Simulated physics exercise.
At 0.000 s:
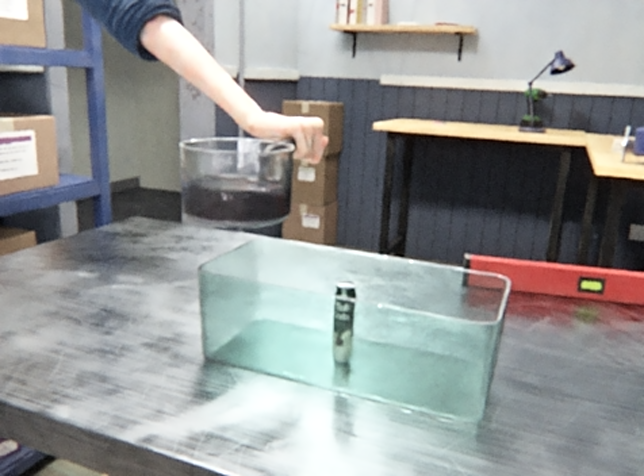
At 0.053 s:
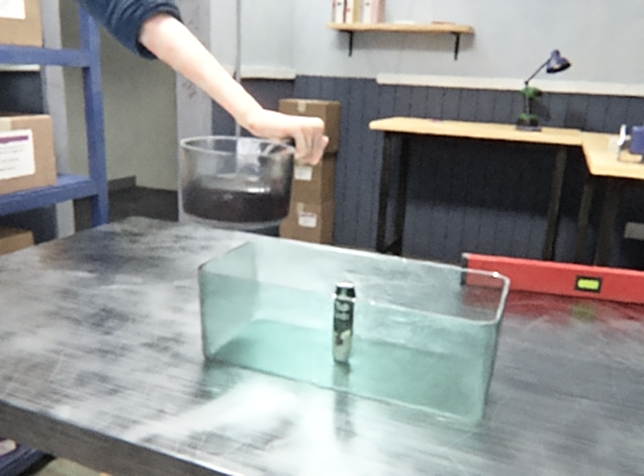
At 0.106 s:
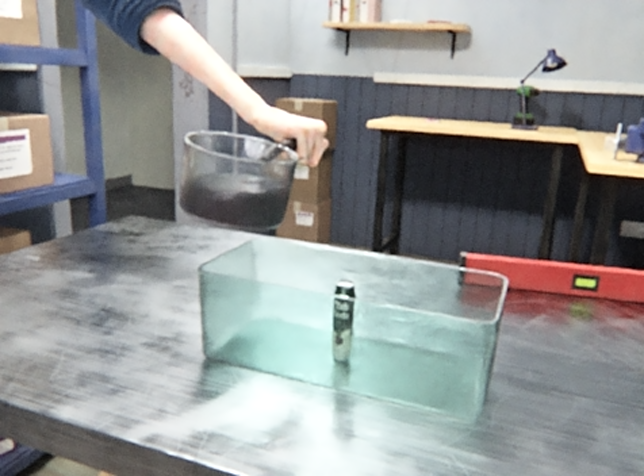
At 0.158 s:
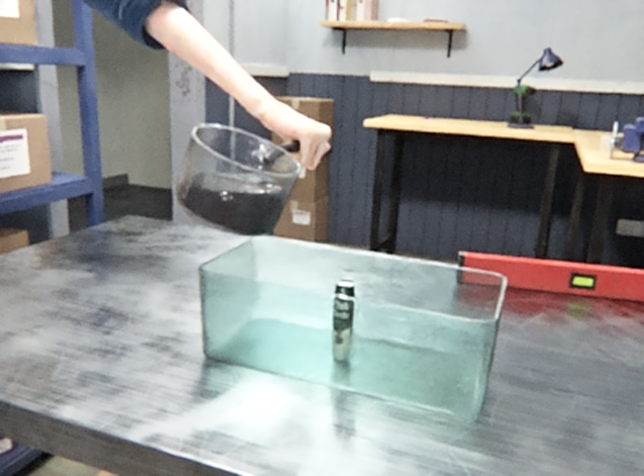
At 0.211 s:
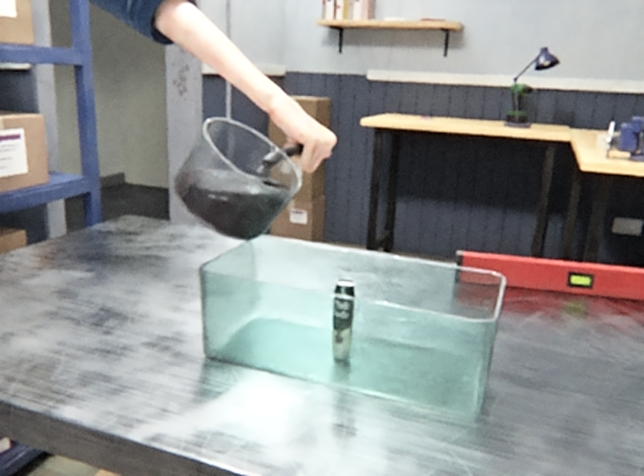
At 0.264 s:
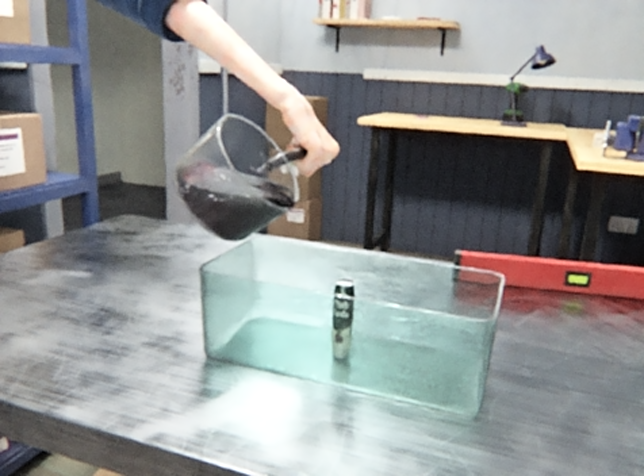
A hand tilts a small glass pot of dark wine steeply above an oblong basin.
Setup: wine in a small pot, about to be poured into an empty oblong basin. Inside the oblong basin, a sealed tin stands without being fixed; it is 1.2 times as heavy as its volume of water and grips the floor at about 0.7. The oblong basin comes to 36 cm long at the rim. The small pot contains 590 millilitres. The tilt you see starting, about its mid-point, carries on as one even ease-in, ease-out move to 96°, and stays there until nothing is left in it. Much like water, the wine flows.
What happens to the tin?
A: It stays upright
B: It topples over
A, it stays upright.
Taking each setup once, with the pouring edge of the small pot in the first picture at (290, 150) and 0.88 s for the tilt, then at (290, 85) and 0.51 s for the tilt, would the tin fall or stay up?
Try 1: Still standing; try 2: Tipped over.
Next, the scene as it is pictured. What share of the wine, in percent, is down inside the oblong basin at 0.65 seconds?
The share is close to 74 percent.
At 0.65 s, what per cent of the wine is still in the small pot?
Close to 20 in a hundred.
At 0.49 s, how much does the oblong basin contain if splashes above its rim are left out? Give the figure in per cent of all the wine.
I'd estimate some 34 percent of the liquid.
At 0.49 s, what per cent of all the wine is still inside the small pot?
I'd put it near 42 percent.
After 0.49 s the tilt is 96° and 42 per cent is still to pour; the tin stands where it began.
After 0.65 s the tilt is 96° and 19 per cent is still to pour; the tin stands where it began.
After 0.82 s the tilt is 96° and 7 per cent is still to pour; the tin stands where it began.
After 1.01 s the tilt is 96° and 2 per cent is still to pour; the tin stands where it began.
In the end the tin stands where it began.
